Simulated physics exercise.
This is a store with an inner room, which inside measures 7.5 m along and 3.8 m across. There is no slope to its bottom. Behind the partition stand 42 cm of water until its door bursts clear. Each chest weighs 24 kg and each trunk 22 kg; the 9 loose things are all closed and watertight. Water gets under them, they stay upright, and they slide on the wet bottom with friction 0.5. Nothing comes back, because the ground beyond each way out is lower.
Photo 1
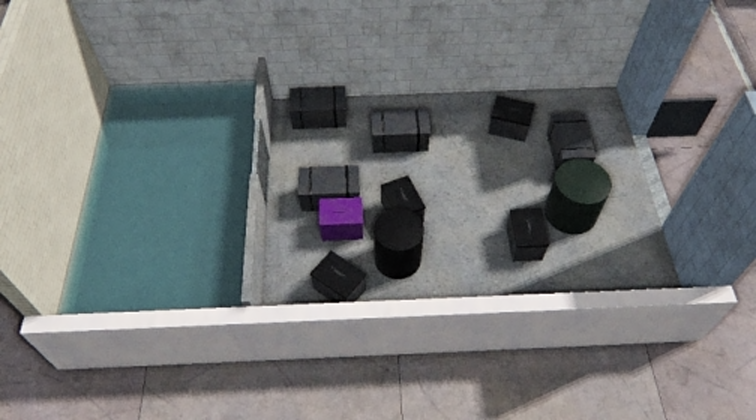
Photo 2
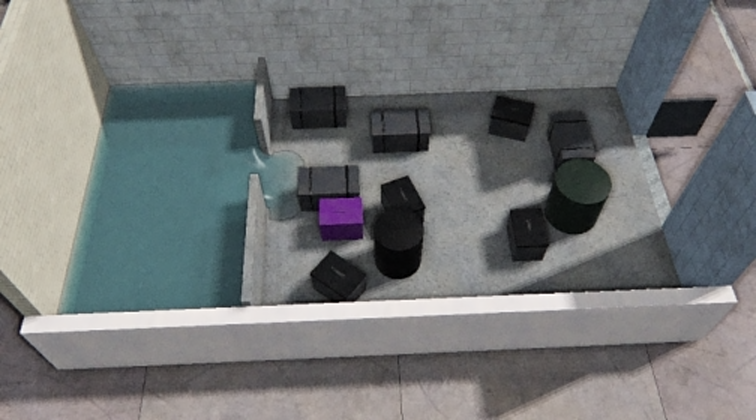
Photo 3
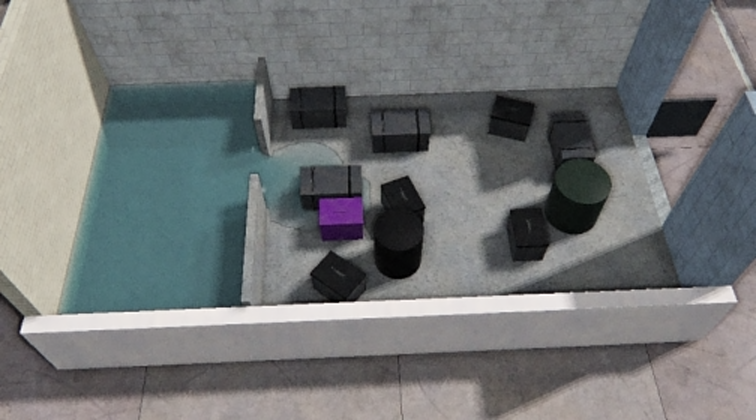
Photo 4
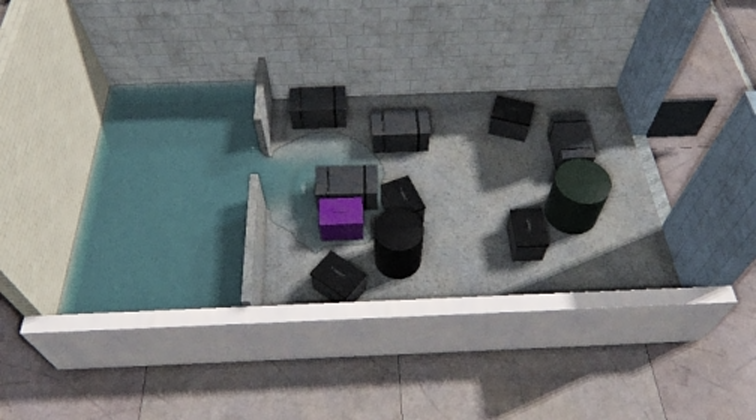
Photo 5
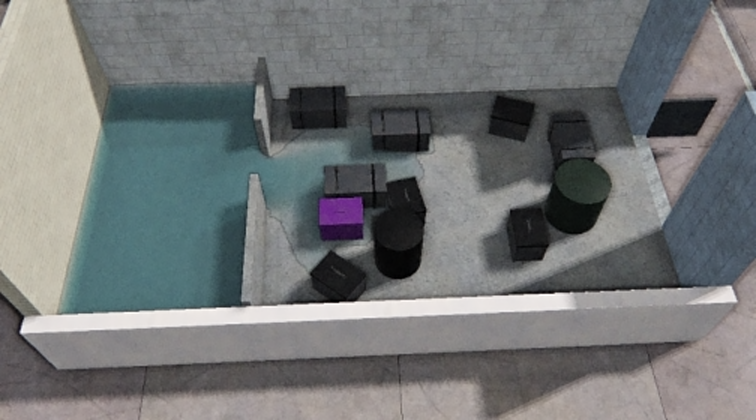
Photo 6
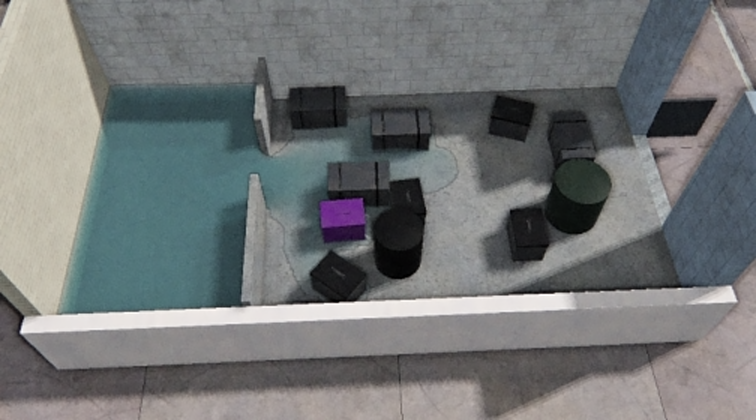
To begin with, teal water fills the left side of a walled store, held behind a thin partition beside dark chests, drums and a purple chest. A gap opens in the partition and water spreads rightward across the floor, pushing the nearest dark chest a little to the right, while the purple chest barely shifts.
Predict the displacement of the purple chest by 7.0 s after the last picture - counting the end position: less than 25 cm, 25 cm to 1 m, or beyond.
It moves some, under a metre.
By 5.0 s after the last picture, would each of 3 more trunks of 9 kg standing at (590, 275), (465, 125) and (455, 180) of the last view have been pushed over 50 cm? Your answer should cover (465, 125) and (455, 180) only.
In order: Greater and greater.
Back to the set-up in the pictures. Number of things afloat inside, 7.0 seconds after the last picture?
It comes to 1.
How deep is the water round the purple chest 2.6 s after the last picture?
Depth: About 6 cm.
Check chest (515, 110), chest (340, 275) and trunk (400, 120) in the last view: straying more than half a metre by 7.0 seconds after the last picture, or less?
Result by item: Goes farther; stays closer; goes farther.
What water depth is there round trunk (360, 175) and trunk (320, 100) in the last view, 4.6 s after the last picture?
Close to 12 and 4 centimetres.
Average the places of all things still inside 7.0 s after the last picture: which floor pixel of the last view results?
Somewhere near (473, 201).
Then, 0.6 s after the last picture the purple chest is near (350, 236), 0.4 m from its start, aground; 0 of 9 are out; 1 afloat.
Then, 2.6 s after the last picture the purple chest is near (354, 246), 0.5 m from its start, aground; 0 of 9 are out; 2 afloat.
Then, 4.6 s after the last picture the purple chest is near (354, 246), 0.5 m from its start, aground; 1 of 9 are out; 3 afloat.
Then, 7.0 s after the last picture the purple chest is near (354, 246), 0.5 m from its start, aground; 2 of 9 are out; 1 afloat.
